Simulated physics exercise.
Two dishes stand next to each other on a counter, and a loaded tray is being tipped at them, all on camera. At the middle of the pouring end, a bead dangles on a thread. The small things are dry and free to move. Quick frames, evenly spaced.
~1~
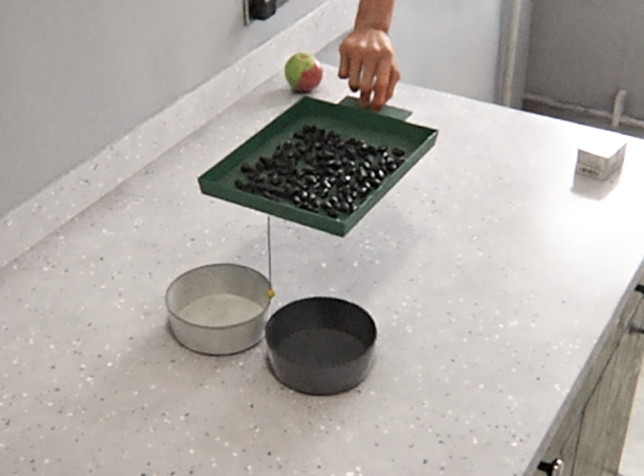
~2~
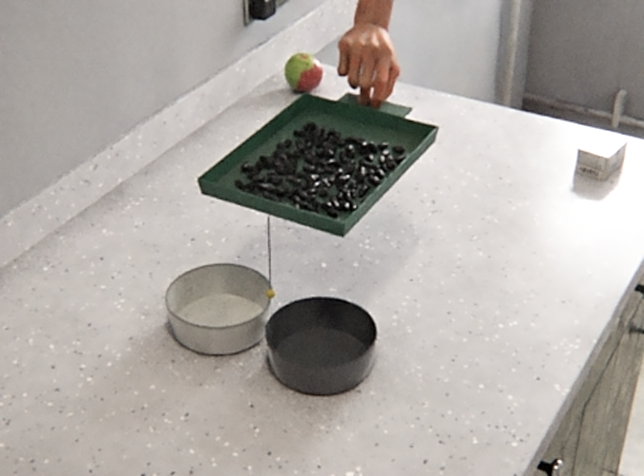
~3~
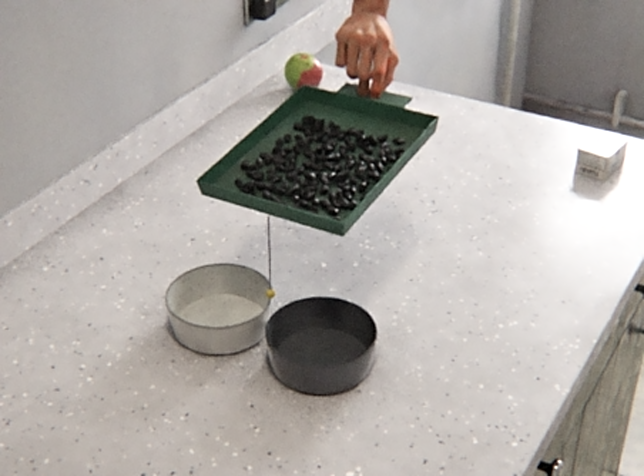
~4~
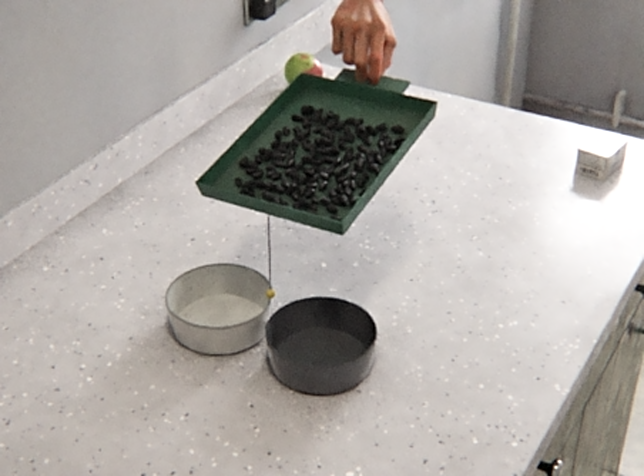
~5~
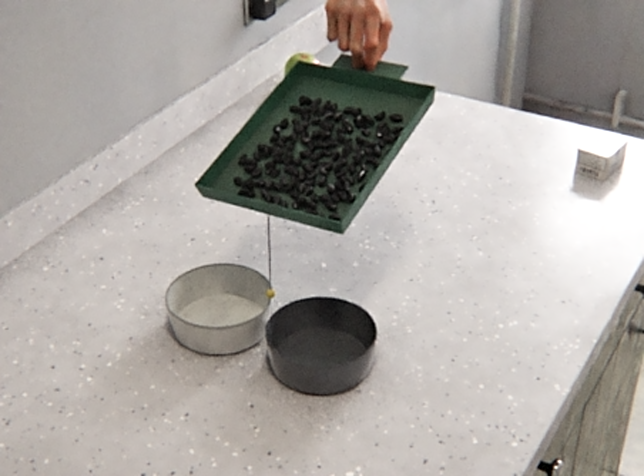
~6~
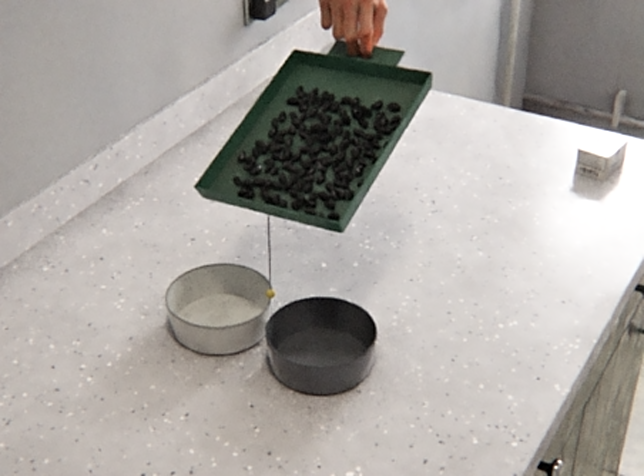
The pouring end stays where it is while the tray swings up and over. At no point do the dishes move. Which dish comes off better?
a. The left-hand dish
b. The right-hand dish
Answer: A.
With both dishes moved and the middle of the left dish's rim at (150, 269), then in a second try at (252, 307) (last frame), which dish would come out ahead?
For the first position it is the one at right; for the second, the one at left.
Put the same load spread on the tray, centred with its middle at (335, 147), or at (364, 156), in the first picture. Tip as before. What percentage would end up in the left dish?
Close to 60 %, followed by close to 50 %.
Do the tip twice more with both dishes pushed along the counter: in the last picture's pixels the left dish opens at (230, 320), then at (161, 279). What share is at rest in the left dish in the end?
Trial 1: 70 percent; trial 2: 20 percent.
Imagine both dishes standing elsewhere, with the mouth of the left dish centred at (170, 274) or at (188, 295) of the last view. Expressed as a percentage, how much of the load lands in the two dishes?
Near 50 and 80 percent respectively.
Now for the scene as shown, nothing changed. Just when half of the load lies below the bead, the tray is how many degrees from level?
Approx. 115° from level.
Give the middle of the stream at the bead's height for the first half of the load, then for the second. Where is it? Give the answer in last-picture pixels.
Early half: (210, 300); late half: (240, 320).
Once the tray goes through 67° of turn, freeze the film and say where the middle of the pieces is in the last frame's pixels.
The load is centred near (269, 165).
Shortly afterwards, tray tipped steeply; the whole lot on the tray.
Next, tray tipped past a quarter turn; the bulk on the tray; a little in the left dish; only a few outside both; a little in the air.
Some moments later, tray tipped past a quarter turn; a little in the right dish; near half in the left dish; near a third outside both.
In the end, tray tipped past a quarter turn; a little in the right dish; near half in the left dish; near a third outside both.
